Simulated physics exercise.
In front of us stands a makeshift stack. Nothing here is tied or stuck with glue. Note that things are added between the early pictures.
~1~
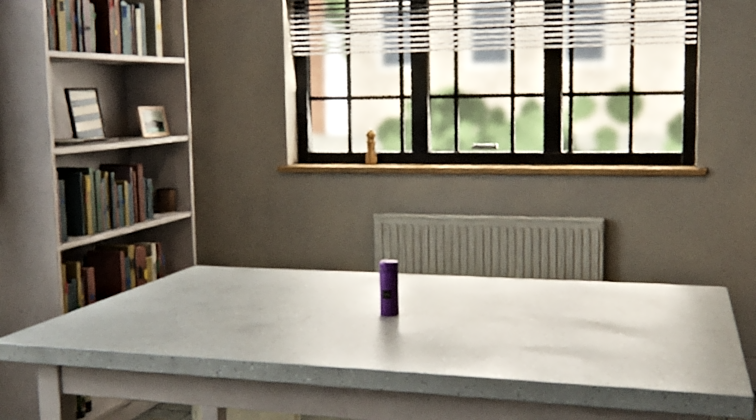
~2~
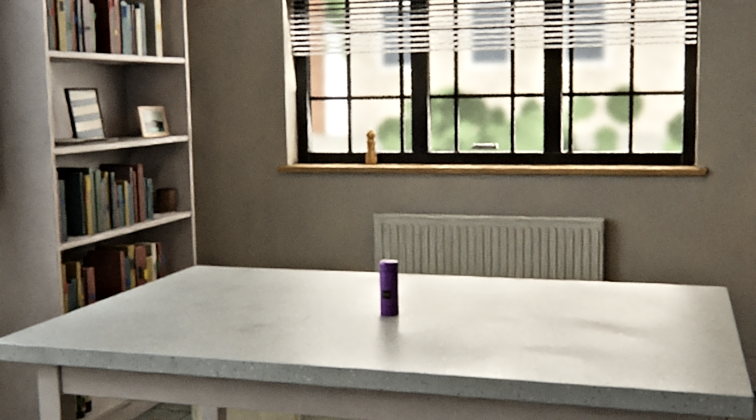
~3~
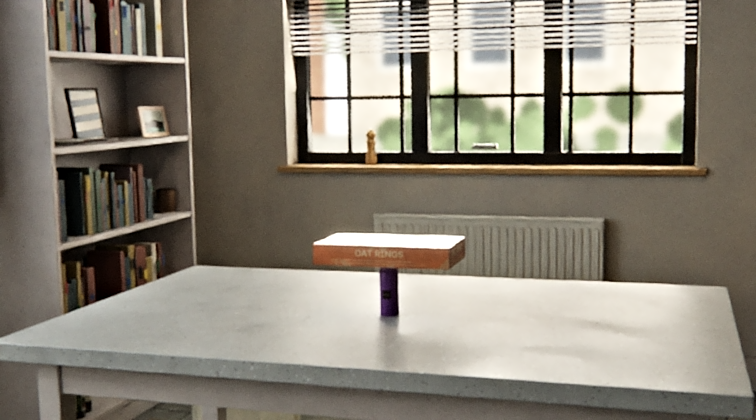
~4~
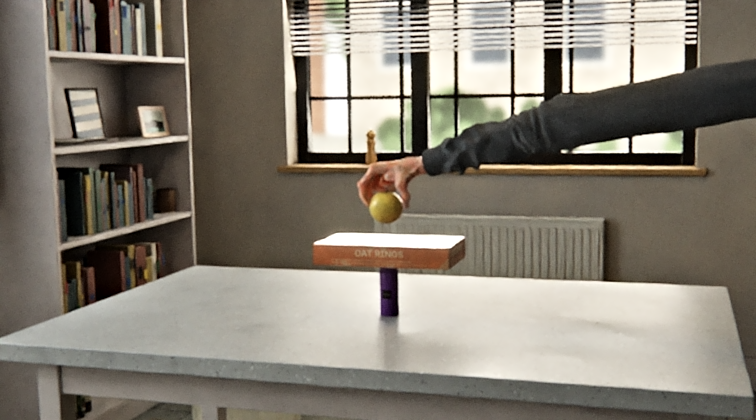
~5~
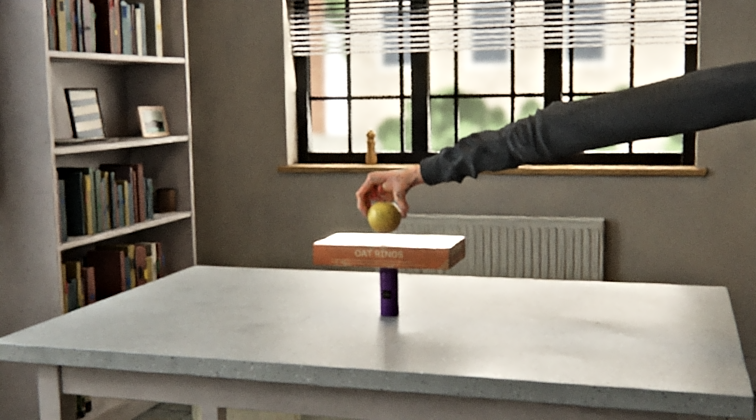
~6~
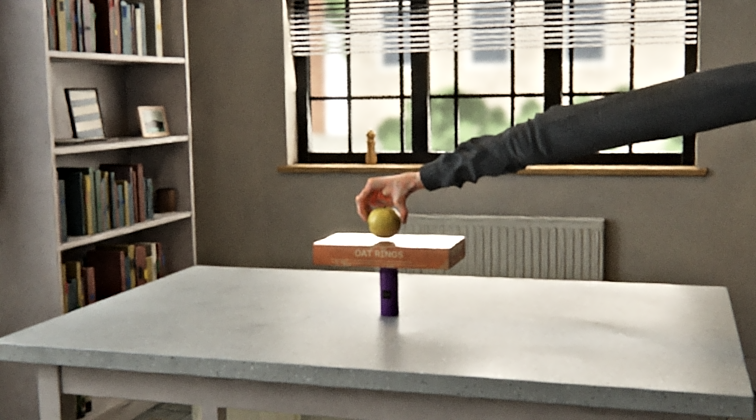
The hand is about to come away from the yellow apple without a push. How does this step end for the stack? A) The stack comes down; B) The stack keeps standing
B.
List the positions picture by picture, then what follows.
In the first frame, the last thing is not in view yet; purple shaker (389, 288).
In the second frame, the last thing is not in view yet; purple shaker (389, 288).
In the third frame, the last thing is not in view yet; purple shaker (389, 288).
In the fourth frame, still above its spot; yellow apple (386, 207); purple shaker (389, 288).
In the fifth frame, still above its spot; yellow apple (384, 217); purple shaker (389, 288).
In the sixth frame, set down, still held; yellow apple (384, 223); purple shaker (389, 288).
Then, 0.30 s after the last picture, nothing has stirred.
Then, 0.70 s after the last picture, yellow apple resting near (384, 223).
At rest, all 3 in place. Seen from the same camera at the end, yellow apple near (384, 223). The stack stays up.
